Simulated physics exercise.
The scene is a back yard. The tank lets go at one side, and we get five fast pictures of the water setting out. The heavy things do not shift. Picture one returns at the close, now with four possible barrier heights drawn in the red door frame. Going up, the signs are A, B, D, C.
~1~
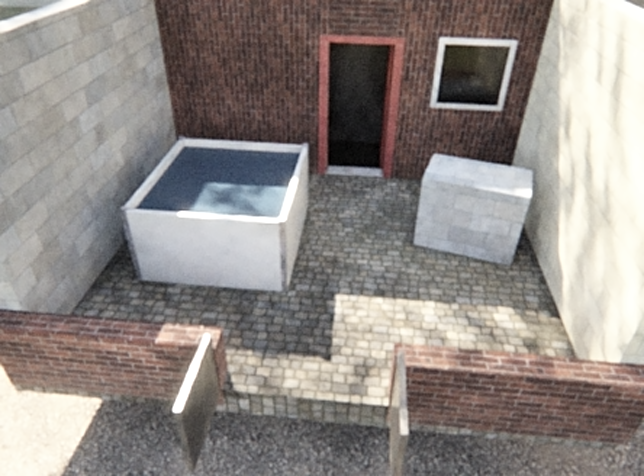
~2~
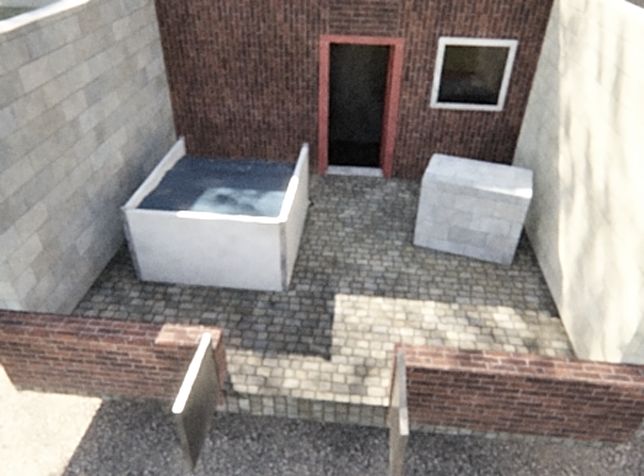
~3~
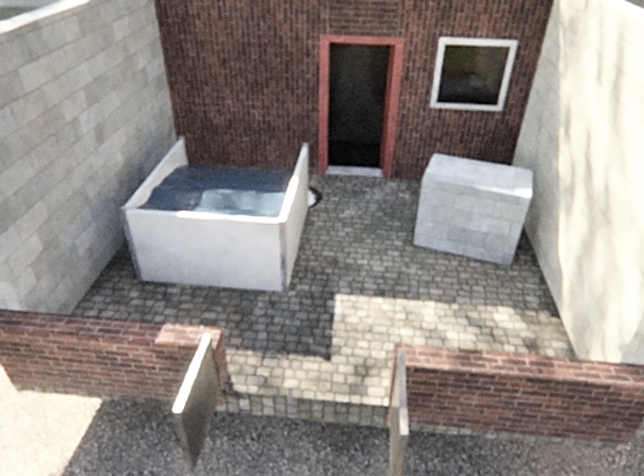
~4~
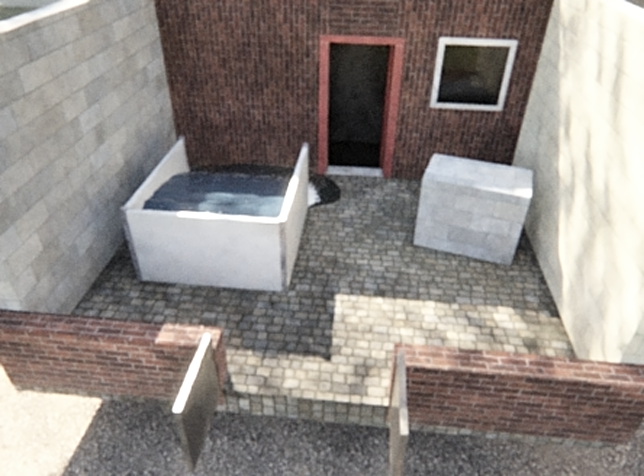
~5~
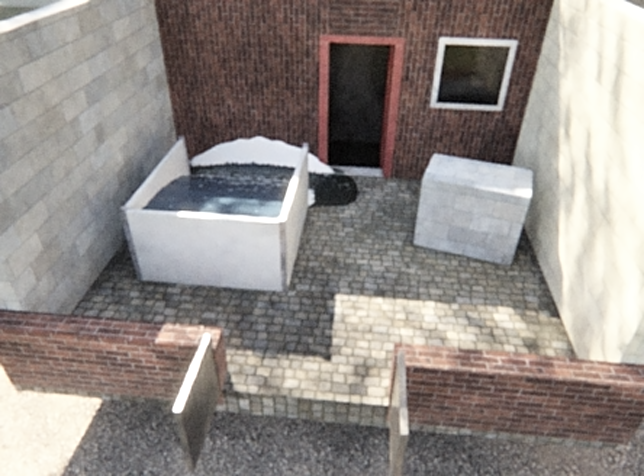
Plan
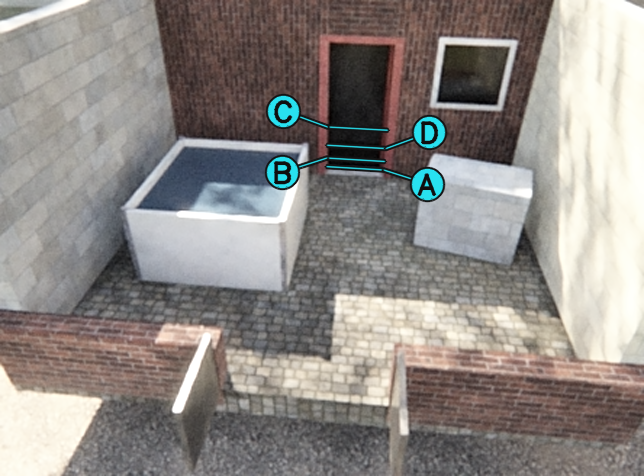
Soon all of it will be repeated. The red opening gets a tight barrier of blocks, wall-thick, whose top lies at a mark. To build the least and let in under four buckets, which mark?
Mark B just does it.
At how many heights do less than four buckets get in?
Three.
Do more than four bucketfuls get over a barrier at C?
No.
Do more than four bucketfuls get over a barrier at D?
No.
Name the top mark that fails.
Mark A.
On the marked copy, A at (355, 168); B at (355, 159); C at (357, 128); D at (356, 146); from the bottom up A, B, D, C.
Choosing A, about 8 bucketfuls get in.
Choosing B, a splash gets over, under a bucket.
Choosing C, nothing gets over.
Choosing D, nothing gets over.
